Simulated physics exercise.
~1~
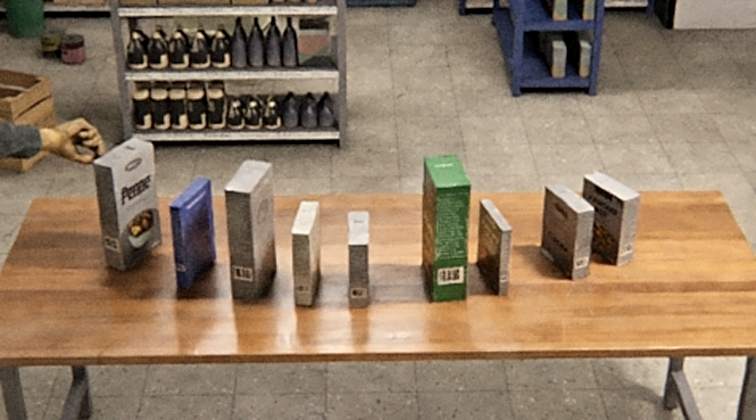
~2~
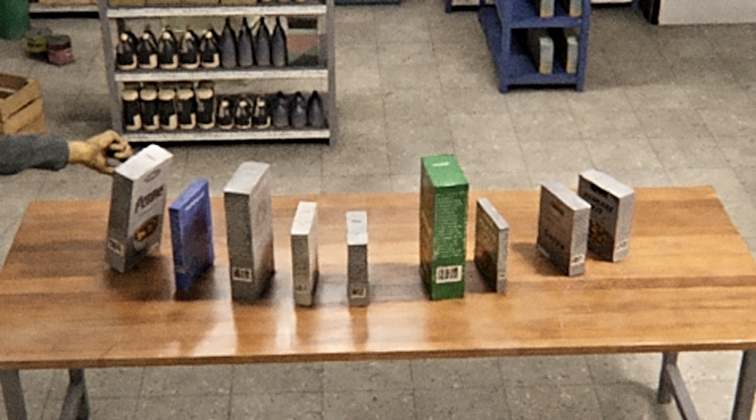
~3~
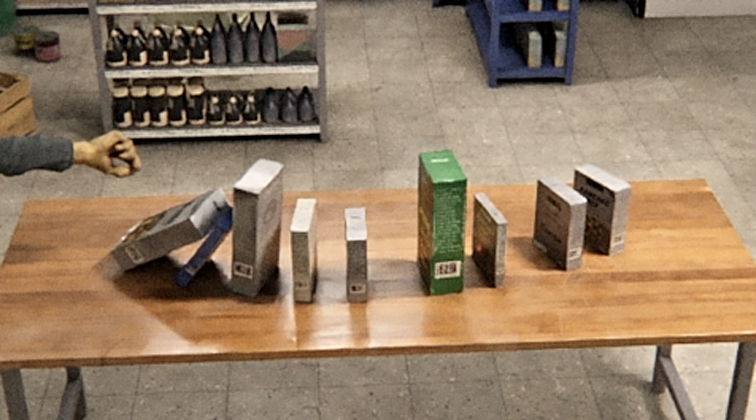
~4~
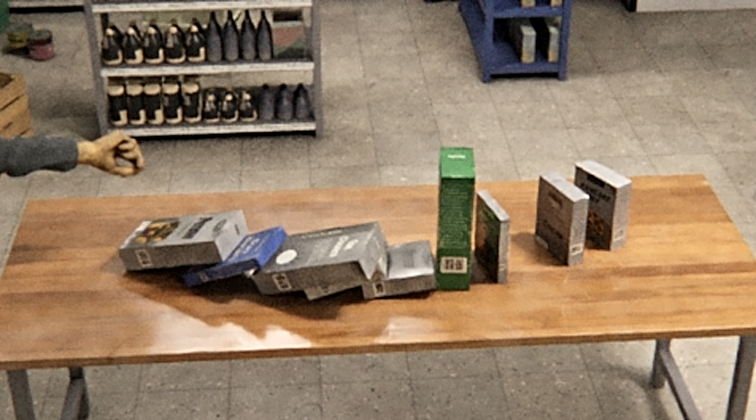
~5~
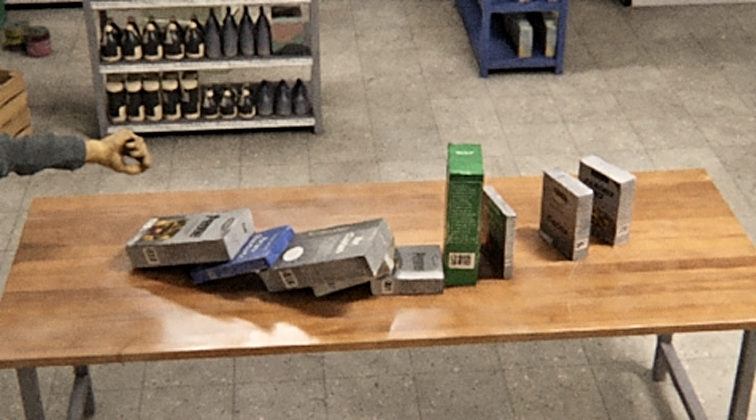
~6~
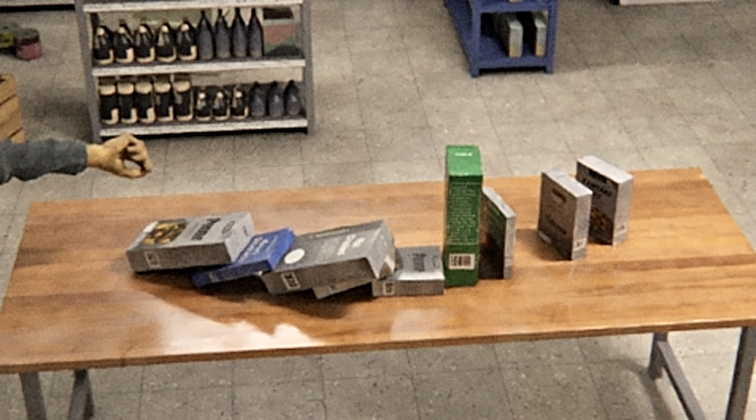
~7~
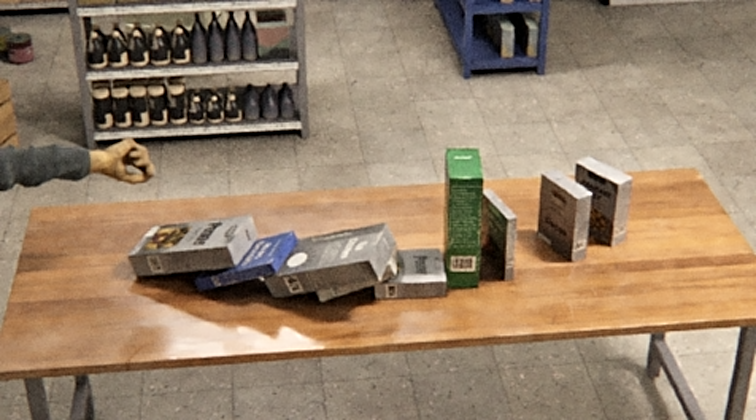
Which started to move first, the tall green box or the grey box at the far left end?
The grey box at the far left end started to move first, tipping beside the hand while the green box was still in its place. The green box only shifted later, once the boxes to its left had gone over.
